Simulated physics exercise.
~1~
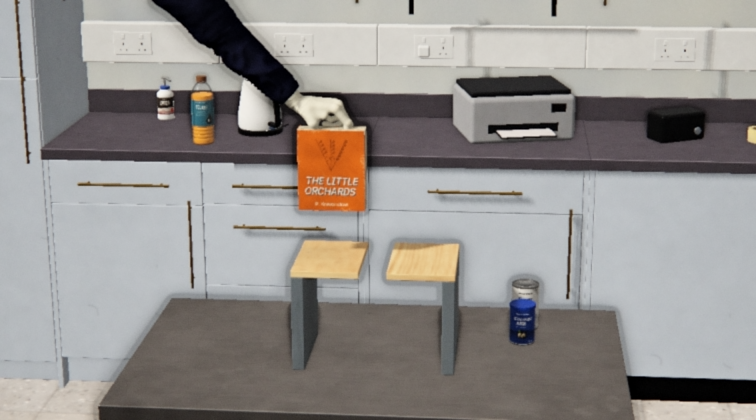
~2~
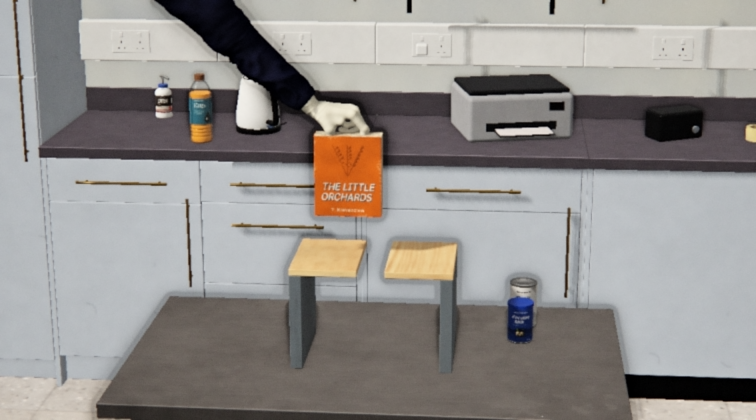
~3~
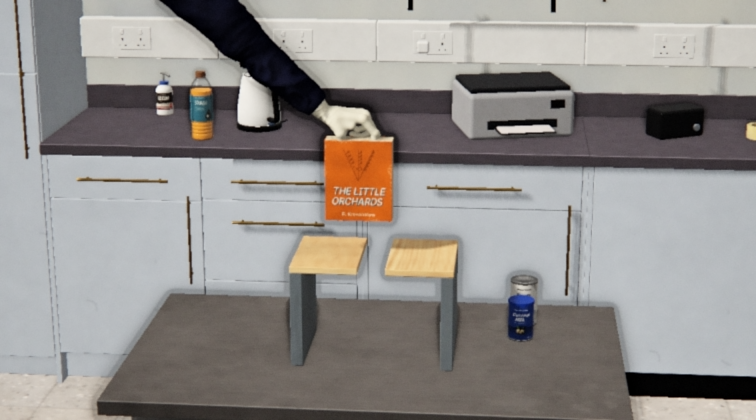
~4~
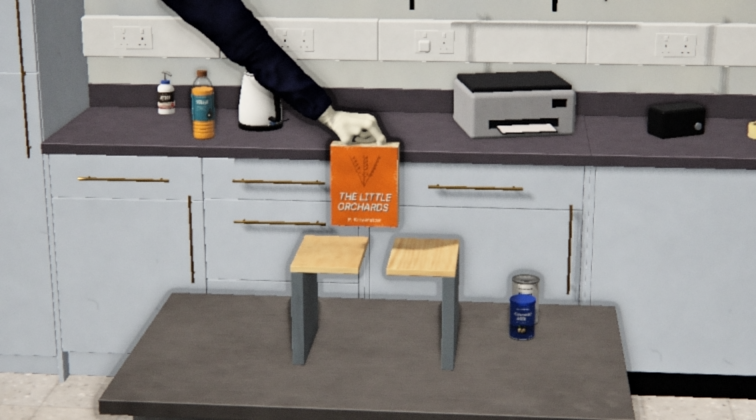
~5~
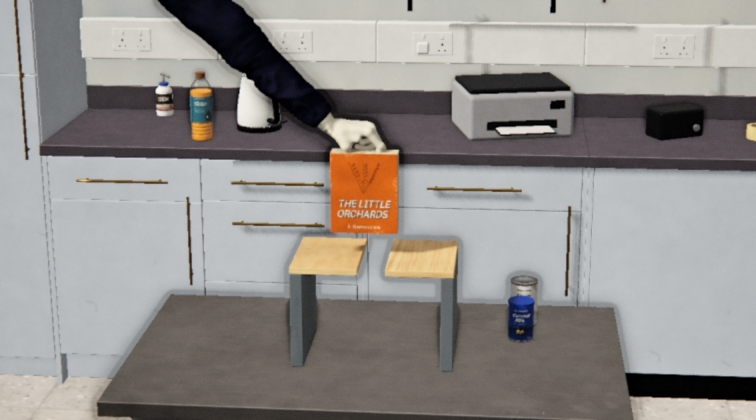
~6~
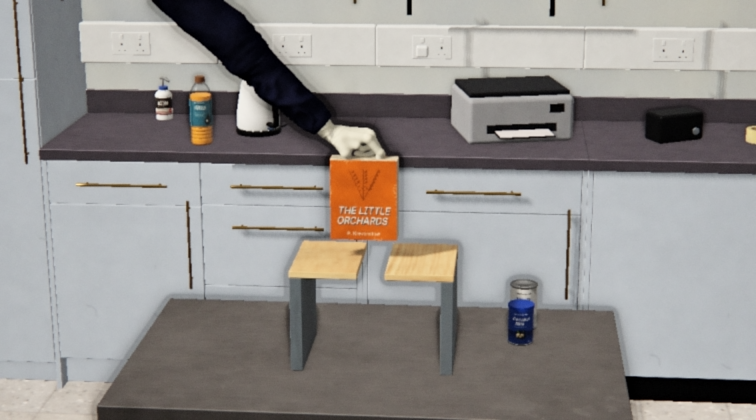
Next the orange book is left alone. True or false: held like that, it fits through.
False.
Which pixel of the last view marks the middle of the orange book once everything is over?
Pretty much around (365, 218), I'd say.
Then, 0.20 s on from there, orange book shifted a little near (365, 218).
Then, 0.40 s on from there, orange book resting near (365, 218).
In the end, moved from the start, orange book; the other 2 unmoved. At the end, from the last picture's camera, orange book near (365, 218). The book is caught.
